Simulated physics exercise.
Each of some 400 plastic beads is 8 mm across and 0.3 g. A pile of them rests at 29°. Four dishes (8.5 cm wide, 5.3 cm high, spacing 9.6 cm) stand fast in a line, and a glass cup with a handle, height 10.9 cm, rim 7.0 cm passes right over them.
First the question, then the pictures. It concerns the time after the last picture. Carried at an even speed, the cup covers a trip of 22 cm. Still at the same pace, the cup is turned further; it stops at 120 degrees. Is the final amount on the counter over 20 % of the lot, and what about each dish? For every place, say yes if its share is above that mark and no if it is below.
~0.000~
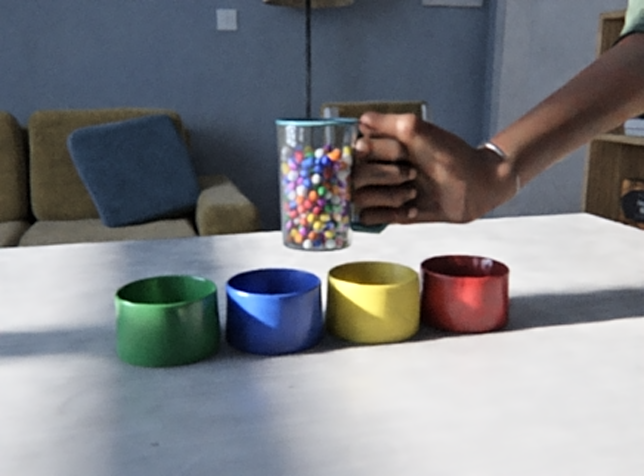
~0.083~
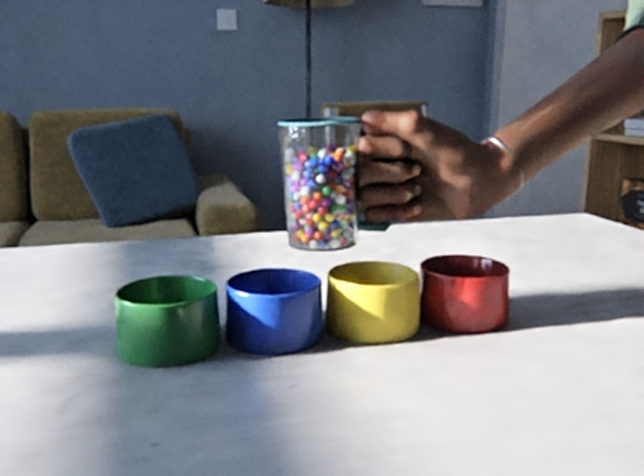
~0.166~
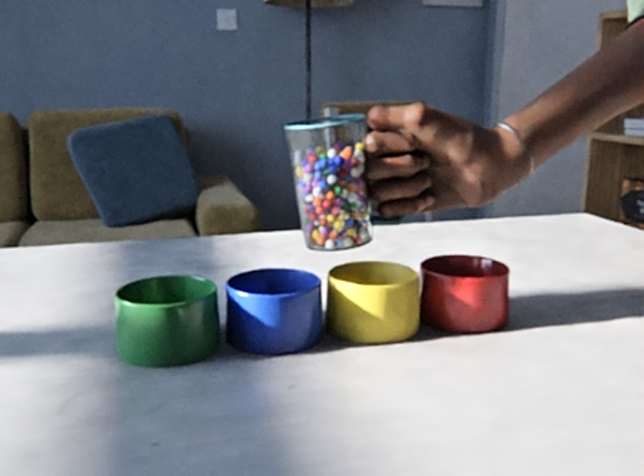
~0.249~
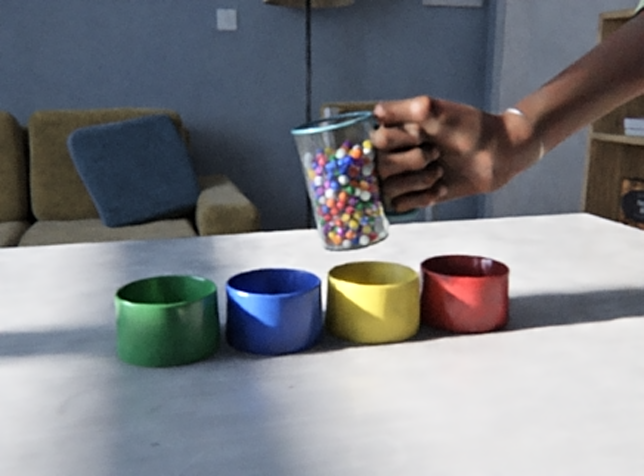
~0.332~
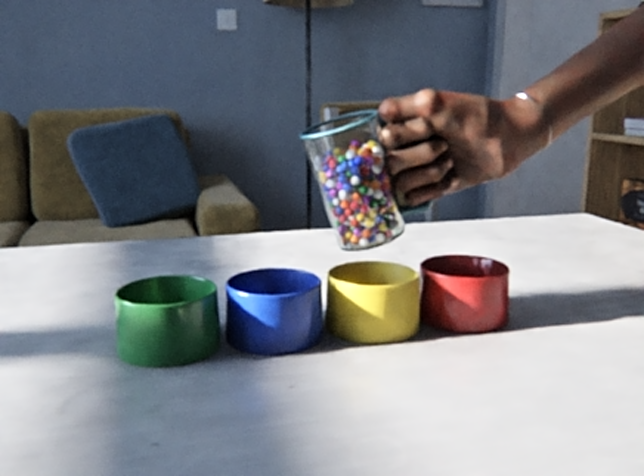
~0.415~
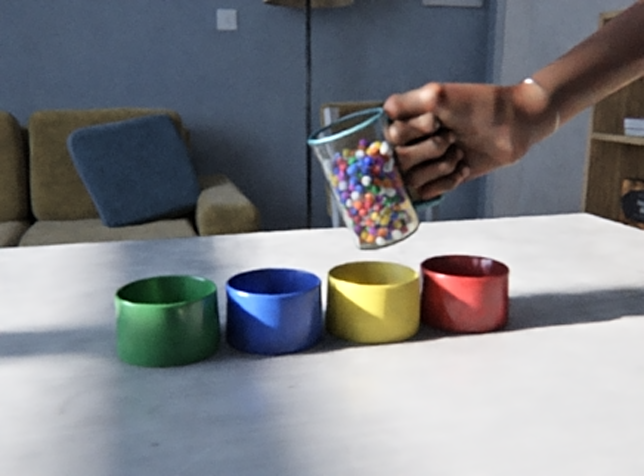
Red: Yes, blue: No, green: No, yellow: No, counter: No.
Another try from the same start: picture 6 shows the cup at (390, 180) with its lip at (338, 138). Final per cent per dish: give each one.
Kept per dish: Red = 100, blue = 0, green = 0, yellow = 0.
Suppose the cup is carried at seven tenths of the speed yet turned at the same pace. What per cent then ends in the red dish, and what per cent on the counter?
Red 60, counter 20.
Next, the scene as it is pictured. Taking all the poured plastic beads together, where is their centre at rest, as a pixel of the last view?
(462, 287).
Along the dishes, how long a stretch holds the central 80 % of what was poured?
I'd put it near 5 cm.
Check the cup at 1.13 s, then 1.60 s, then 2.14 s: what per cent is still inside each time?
Approx. 100 / 95 / 15 percent.
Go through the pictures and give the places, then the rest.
In the first picture, cup at (317, 183), tilt 0 degrees, lip at (278, 122), moved 0.0 cm; middle of the pieces at (316, 198); green dish at (167, 290); blue dish at (274, 282); yellow dish at (373, 274); red dish at (464, 266).
In the second picture, cup at (321, 183), tilt 2 degrees, lip at (280, 124), moved 0.4 cm; middle of the pieces at (320, 198).
In the third picture, cup at (332, 183), tilt 7 degrees, lip at (287, 127), moved 1.4 cm; middle of the pieces at (332, 198).
In the fourth picture, cup at (344, 182), tilt 12 degrees, lip at (295, 132), moved 2.5 cm; middle of the pieces at (345, 197).
In the fifth picture, cup at (356, 182), tilt 17 degrees, lip at (302, 137), moved 3.6 cm; middle of the pieces at (358, 196).
In the sixth picture, cup at (367, 181), tilt 23 degrees, lip at (311, 142), moved 4.7 cm; middle of the pieces at (371, 196); green dish at (167, 290); blue dish at (274, 282); yellow dish at (373, 274); red dish at (464, 266). The cup turns about 65 degrees a second and travels 13 cm a second.
Then, at 1.13 s, tilt 69 degrees; cup holds 100 %.
Then, at 1.60 s, tilt 99 degrees; cup holds 95 %, red 5 %.
Then, at 2.14 s, tilt 120 degrees; cup holds 15 %, red 85 %.
By 2.8 s all is still; red 100 %, blue 0 %, green 0 %, yellow 0 %, counter 0 %.
